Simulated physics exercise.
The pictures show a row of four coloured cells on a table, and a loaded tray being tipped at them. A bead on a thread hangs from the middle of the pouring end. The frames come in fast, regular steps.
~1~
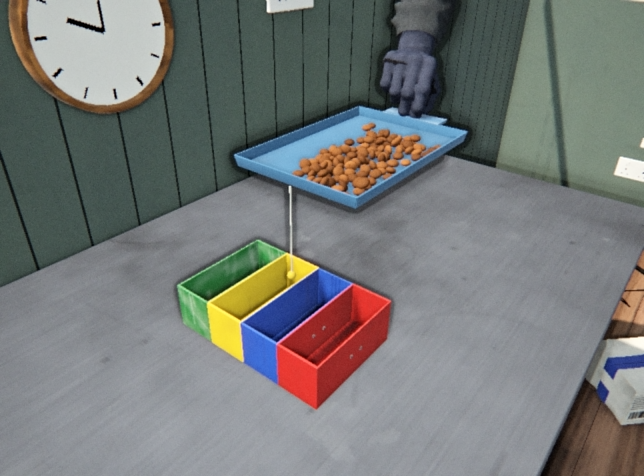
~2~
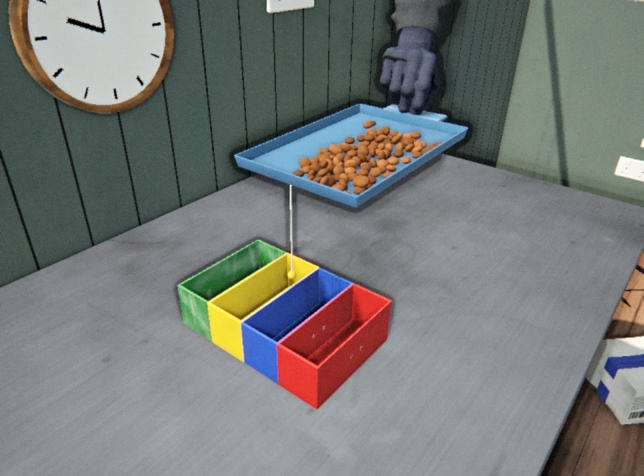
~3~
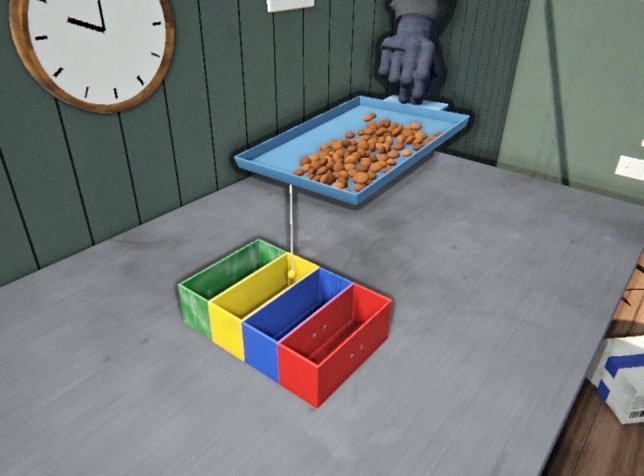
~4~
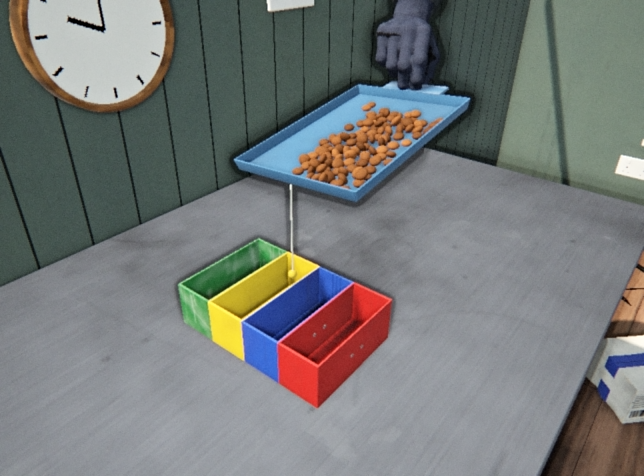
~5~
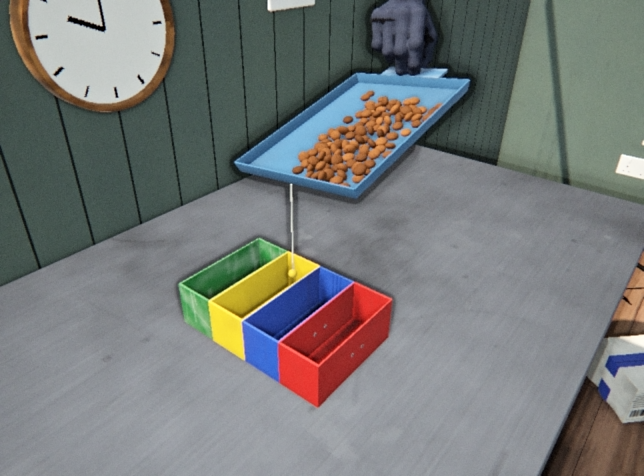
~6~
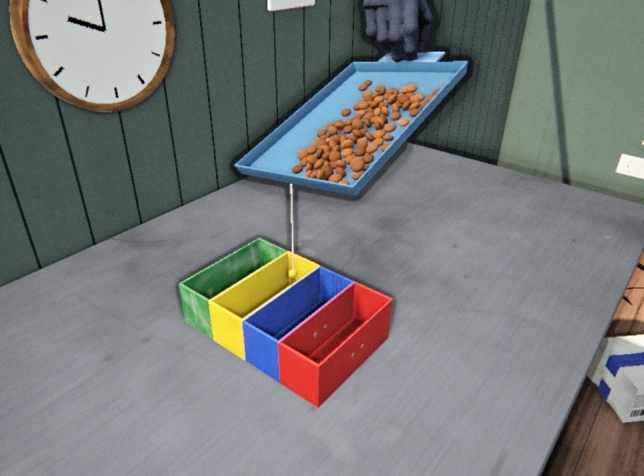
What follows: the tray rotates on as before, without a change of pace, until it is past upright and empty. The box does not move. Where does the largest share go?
Most goes to the green cell.
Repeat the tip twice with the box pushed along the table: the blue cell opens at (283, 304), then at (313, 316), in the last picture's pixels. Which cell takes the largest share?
At the first place the green cell, at the second the cell in green.
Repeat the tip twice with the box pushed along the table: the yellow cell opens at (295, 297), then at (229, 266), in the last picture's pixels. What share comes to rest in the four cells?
The first gives 40 %, the second 100 %.
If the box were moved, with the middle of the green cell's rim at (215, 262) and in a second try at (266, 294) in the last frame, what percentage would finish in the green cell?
About 30 and 10 per cent.
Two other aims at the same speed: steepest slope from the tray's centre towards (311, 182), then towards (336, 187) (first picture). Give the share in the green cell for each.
Roughly 10 per cent, and 0 per cent.
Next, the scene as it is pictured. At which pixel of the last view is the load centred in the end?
Roughly at (237, 303).
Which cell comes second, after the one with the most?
Next in line is that yellow cell.
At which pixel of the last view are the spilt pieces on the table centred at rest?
Around (169, 270).
Just after the last frame, tray tipped steeply; the larger part on the tray; just a few in the yellow cell; about a tenth falling or outside the box.
A moment on, tray tipped right over; roughly a quarter on the tray; roughly a third in the green cell; roughly a quarter in the yellow cell; just a few in the blue cell; roughly a quarter falling or outside the box.
Further on, tray tipped past a quarter turn; roughly two thirds in the green cell; roughly a quarter in the yellow cell; just a few in the blue cell; about a tenth falling or outside the box.
When it is over, tray tipped past a quarter turn; roughly two thirds in the green cell; roughly a quarter in the yellow cell; just a few in the blue cell; not one in the red cell; about a tenth outside the box.
